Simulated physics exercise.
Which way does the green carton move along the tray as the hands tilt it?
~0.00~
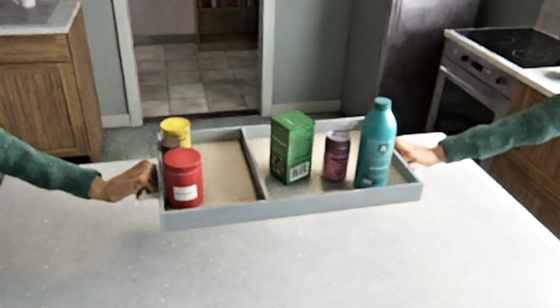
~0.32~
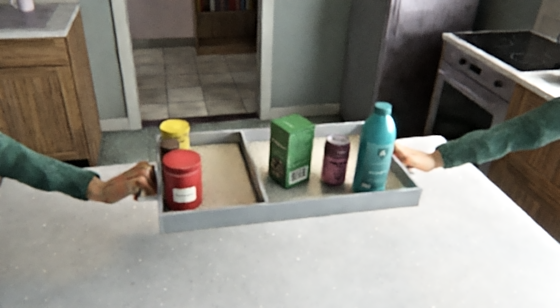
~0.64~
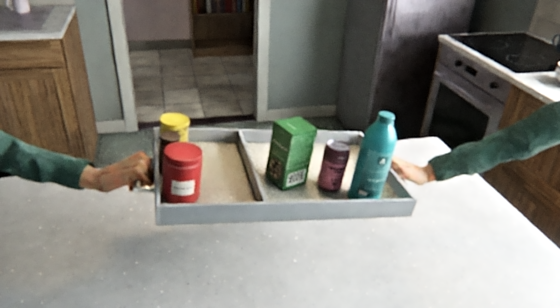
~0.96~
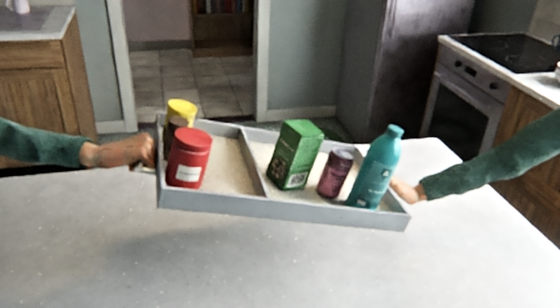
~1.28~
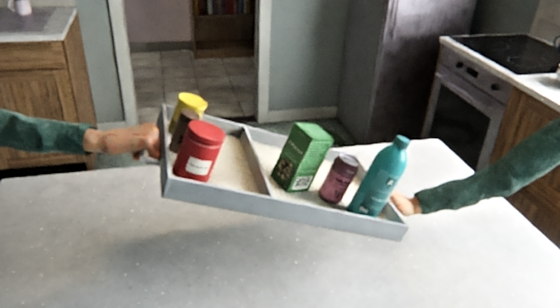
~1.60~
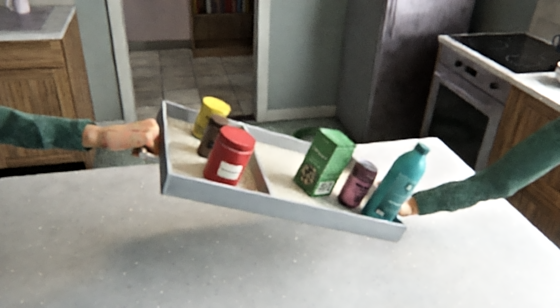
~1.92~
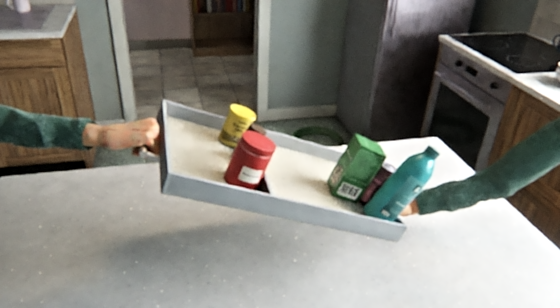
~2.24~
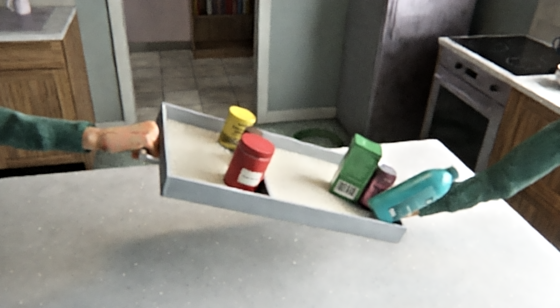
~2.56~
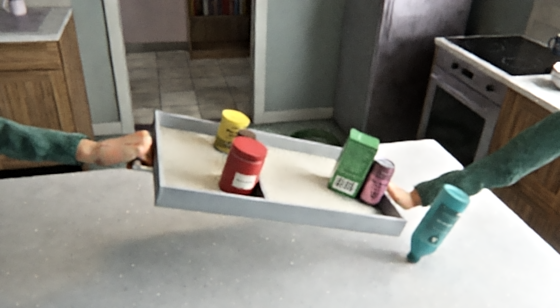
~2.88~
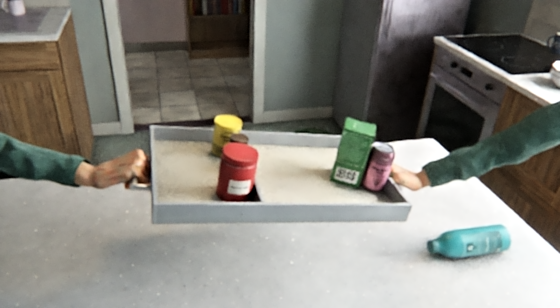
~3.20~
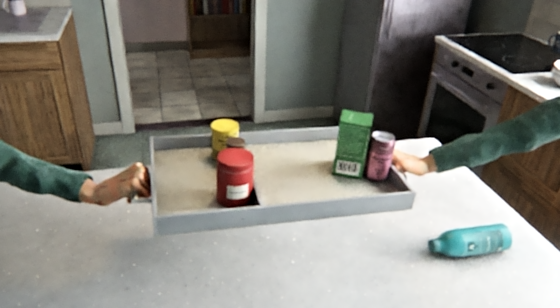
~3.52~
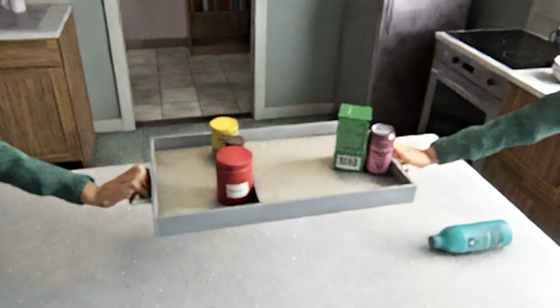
The green carton slides to the right, towards the lowered end of the tray.
